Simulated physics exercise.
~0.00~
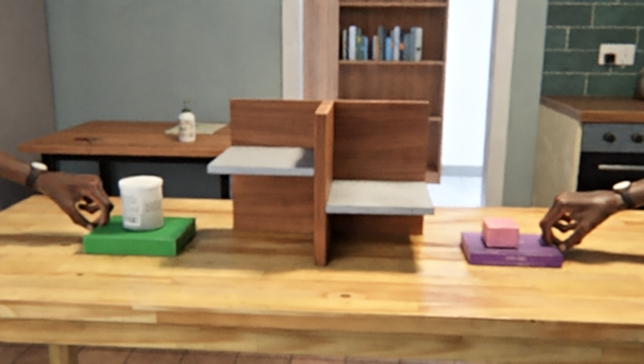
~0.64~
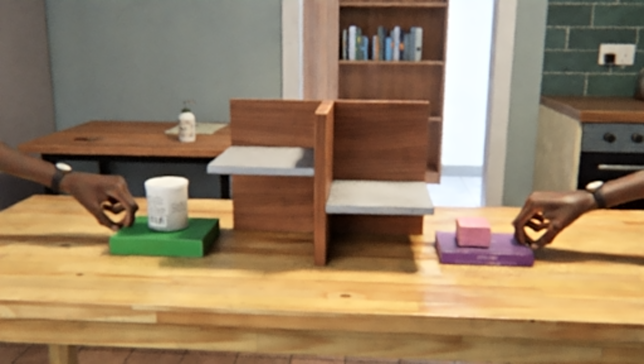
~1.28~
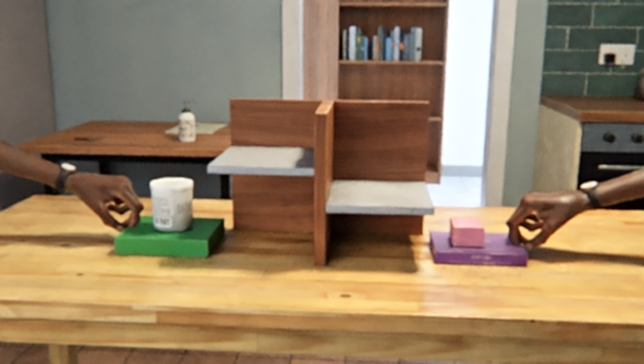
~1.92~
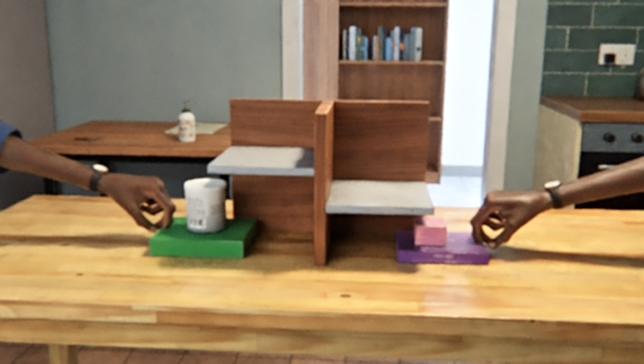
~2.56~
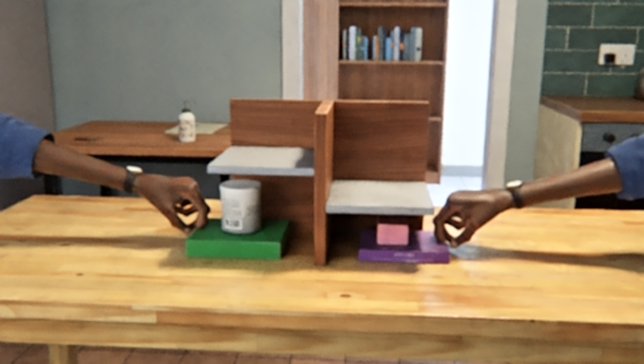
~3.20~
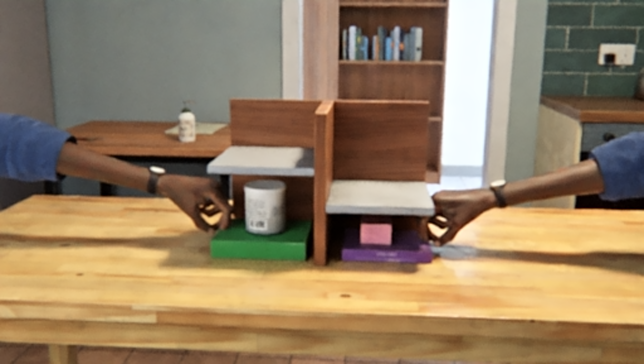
Two hands slid a green tray holding a white pot and a purple packet carrying a pink block inward from opposite sides of a wooden table, until both loads passed beneath the grey shelves of a wooden stand without striking them.
